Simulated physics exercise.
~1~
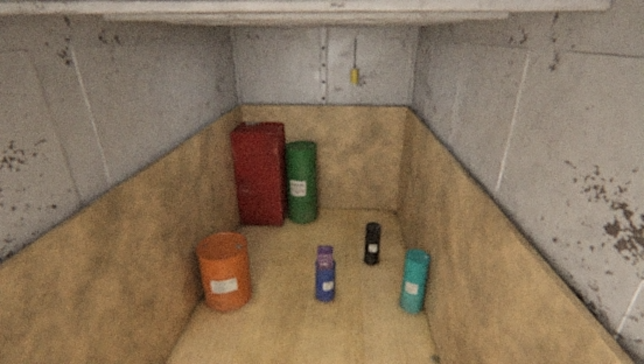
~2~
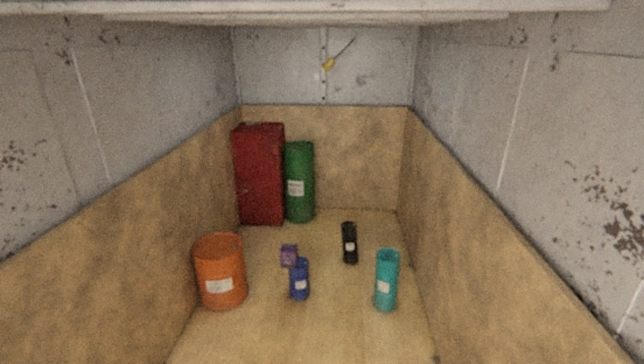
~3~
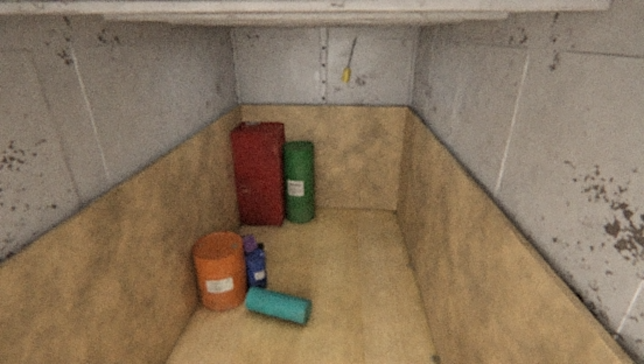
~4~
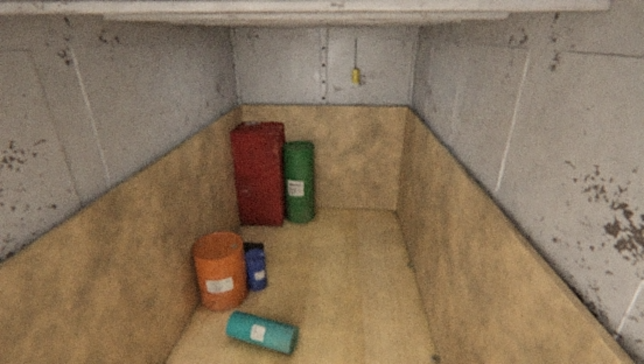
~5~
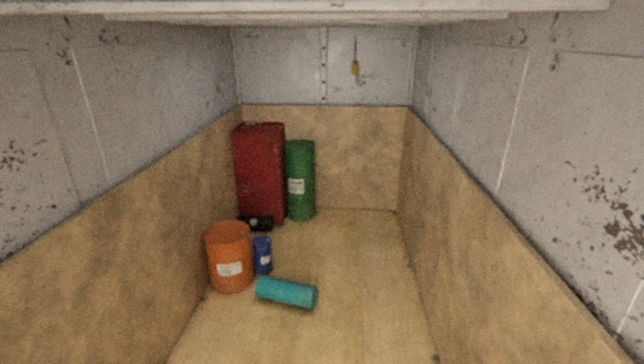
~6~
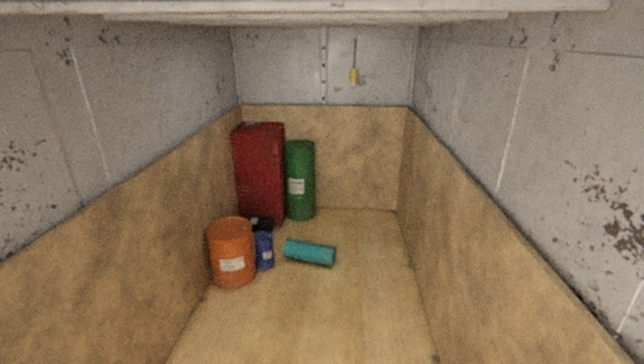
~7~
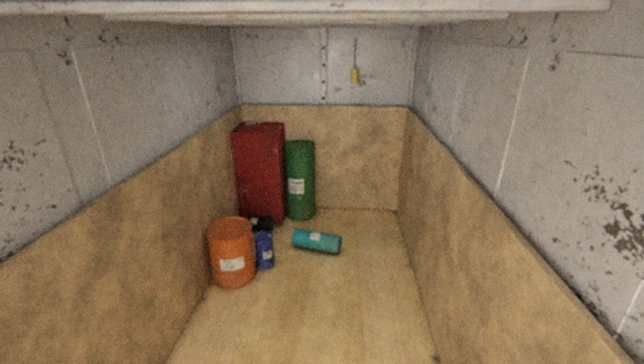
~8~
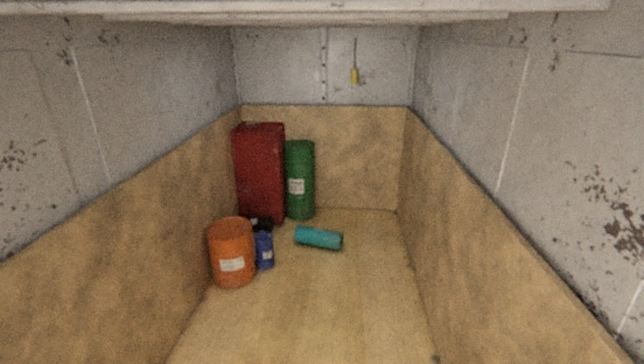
The smaller canisters in the van slid left toward the orange drum, the turquoise and black ones toppling, then the load shifted toward the far wall, and the turquoise canister ended on its side near the green drum, with the blue one still upright.
